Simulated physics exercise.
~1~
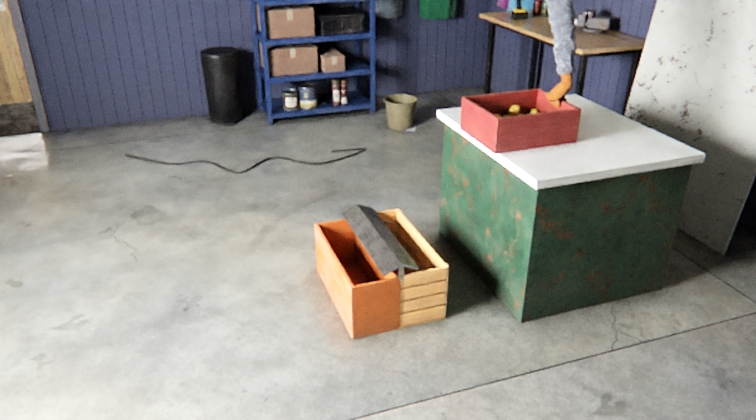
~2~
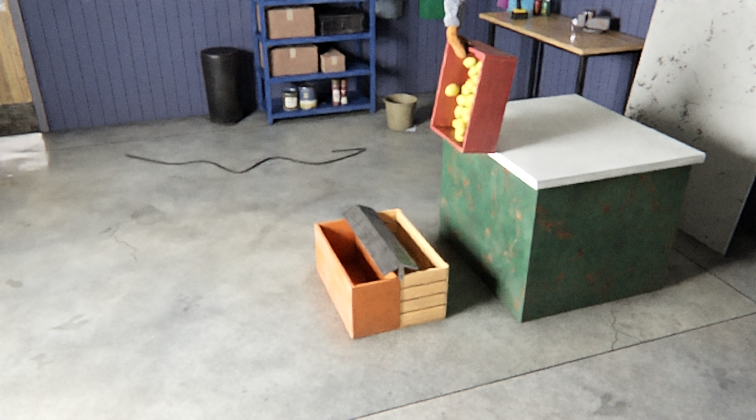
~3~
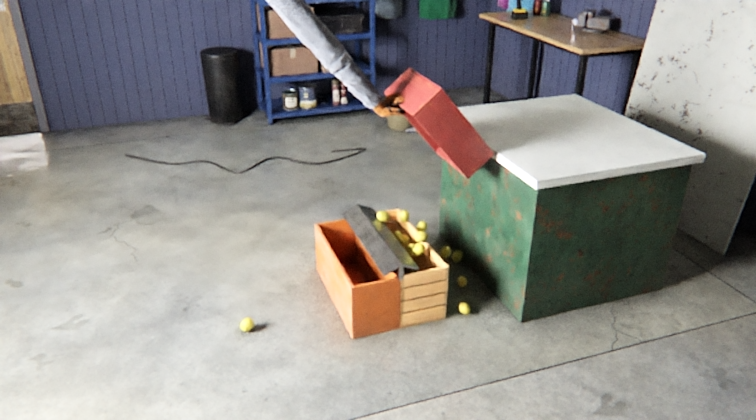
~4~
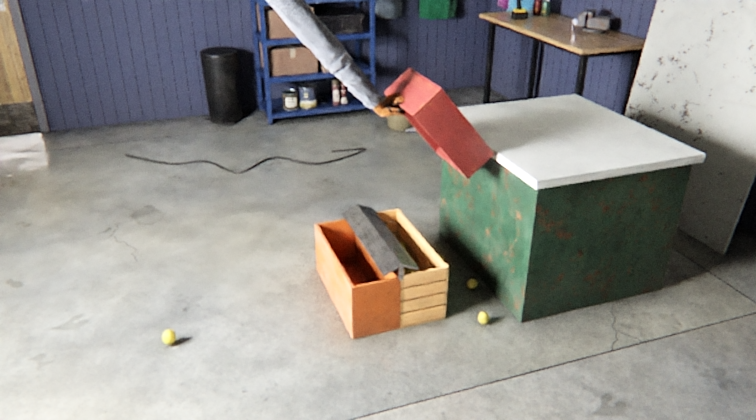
A hand grips a red crate of yellow balls on the white top of a rusty green bench, seen from slightly above in a garage with a grey concrete floor and blue walls. Below, to the left, stand a pale wooden box and an orange trough with a dark ridge between them. The hand lifts the crate leftward and tips it over the bench's edge. Balls pour down onto the wooden box and ridge, and a few miss. At the end the crate hangs upturned, most balls are in the wooden box, and several lie on the floor, one off to the left.
